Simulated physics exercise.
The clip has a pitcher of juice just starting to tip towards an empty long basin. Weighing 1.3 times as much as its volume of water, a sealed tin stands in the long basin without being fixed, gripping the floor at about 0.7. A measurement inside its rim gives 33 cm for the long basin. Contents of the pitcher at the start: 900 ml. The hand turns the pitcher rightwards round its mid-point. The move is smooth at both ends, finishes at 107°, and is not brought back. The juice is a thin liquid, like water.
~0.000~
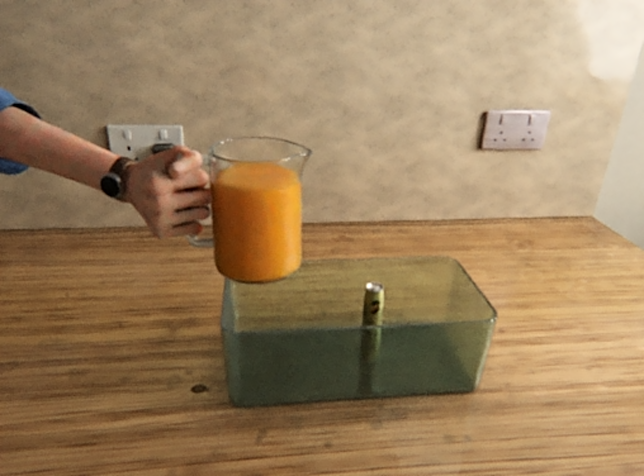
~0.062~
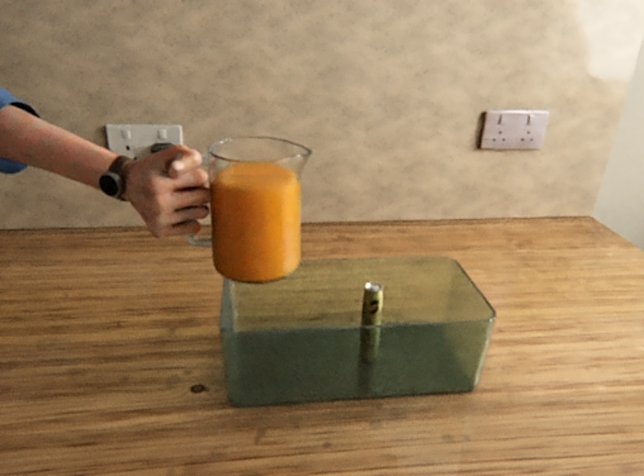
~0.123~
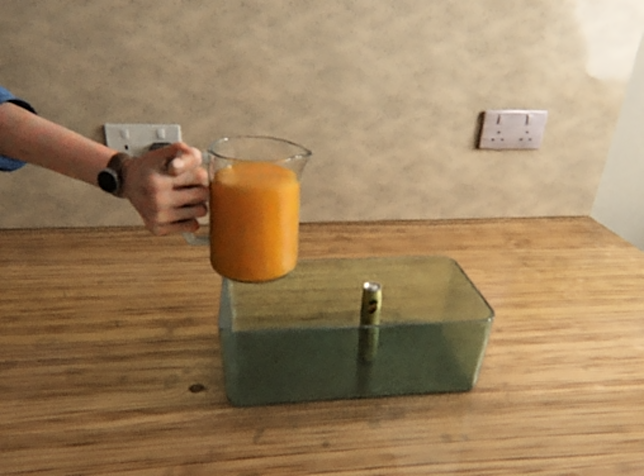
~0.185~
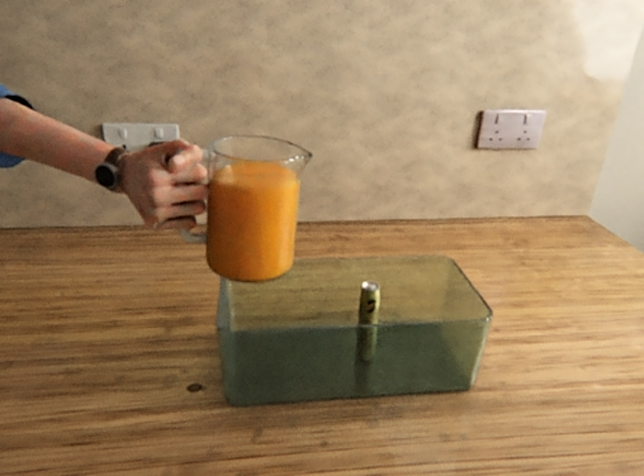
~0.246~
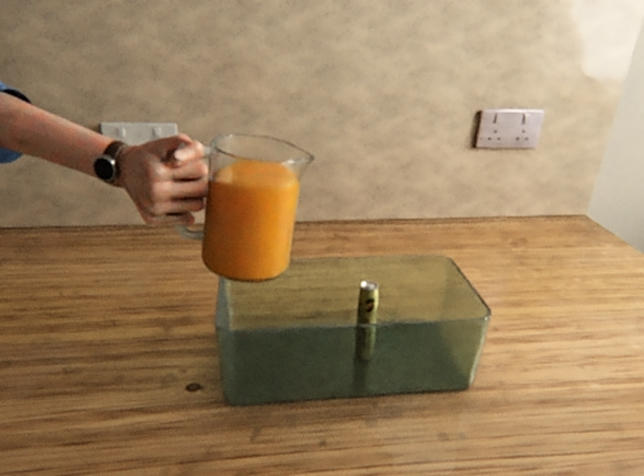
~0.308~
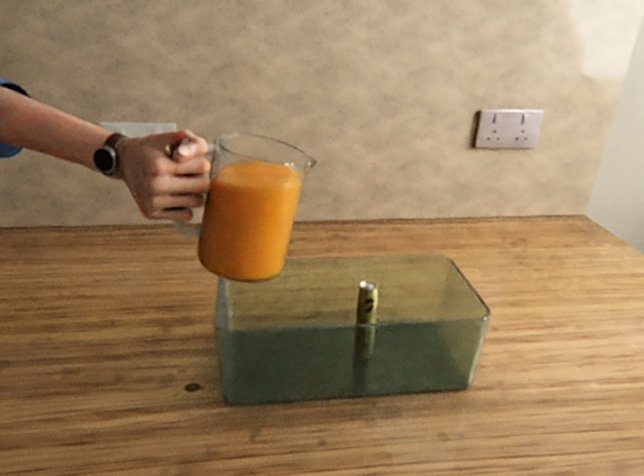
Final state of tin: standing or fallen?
I expect it to overbalance.
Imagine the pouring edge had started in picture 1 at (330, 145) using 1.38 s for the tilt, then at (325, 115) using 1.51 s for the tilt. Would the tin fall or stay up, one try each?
In the first try it comes down; in the second it comes down.
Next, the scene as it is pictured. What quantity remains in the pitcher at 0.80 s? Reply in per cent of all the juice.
Around 92 in a hundred.
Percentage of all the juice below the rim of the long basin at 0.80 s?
The basin holds roughly 1 in a hundred parts at that moment.
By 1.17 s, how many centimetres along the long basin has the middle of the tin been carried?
Estimate: Around 1 cm.
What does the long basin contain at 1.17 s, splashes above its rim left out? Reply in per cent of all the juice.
Value: Approx. 40 %.
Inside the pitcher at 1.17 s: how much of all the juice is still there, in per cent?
44 %.
Then, 0.80 s in, the tilt is 62° and 92 per cent is still to pour; the tin stands where it began.
Then, 1.17 s in, the tilt is 97° and 44 per cent is still to pour; the tin leans 5°.
Then, 1.55 s in, the tilt is 107° and 5 per cent is still to pour; the tin lies on its side.
Then, 1.96 s in, the tilt is 107° and 0 per cent is still to pour; the tin lies on its side.
Finally, the tin lies on its side.
